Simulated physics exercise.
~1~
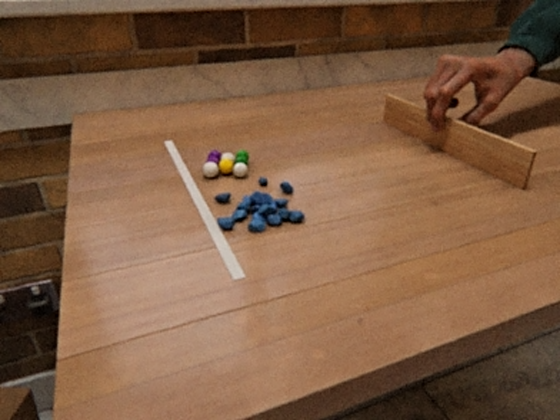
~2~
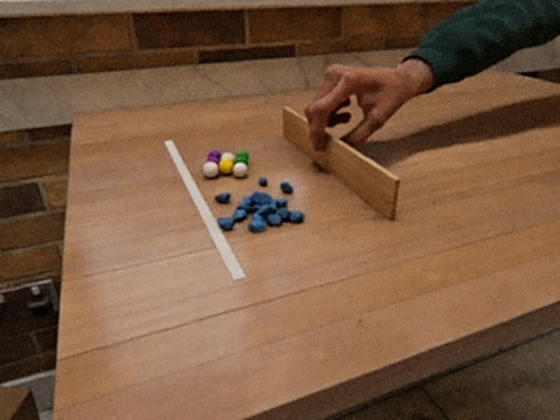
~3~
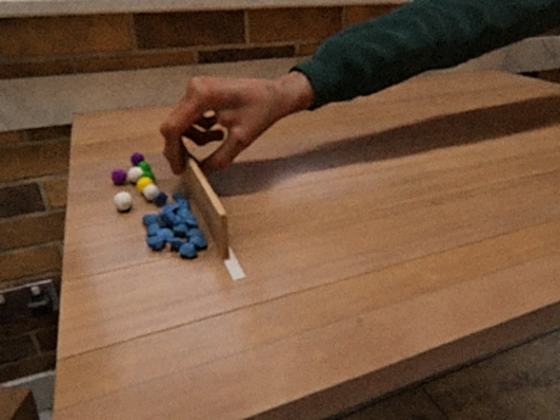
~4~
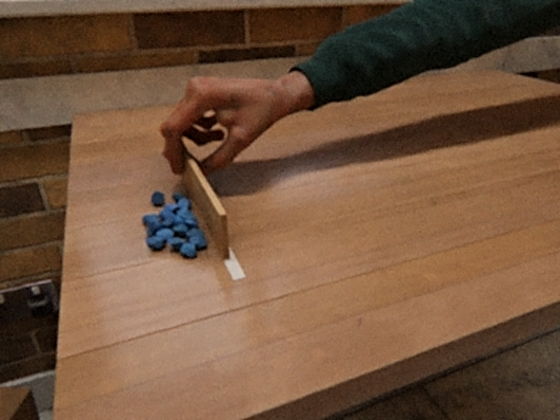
In the video, a hand slides an upright wooden strip left across a table, pushing blue pebble-like pieces and a cluster of colorful balls past a white tape line, where the strip stops; the blue pieces stay on the table while the balls go over the far edge.
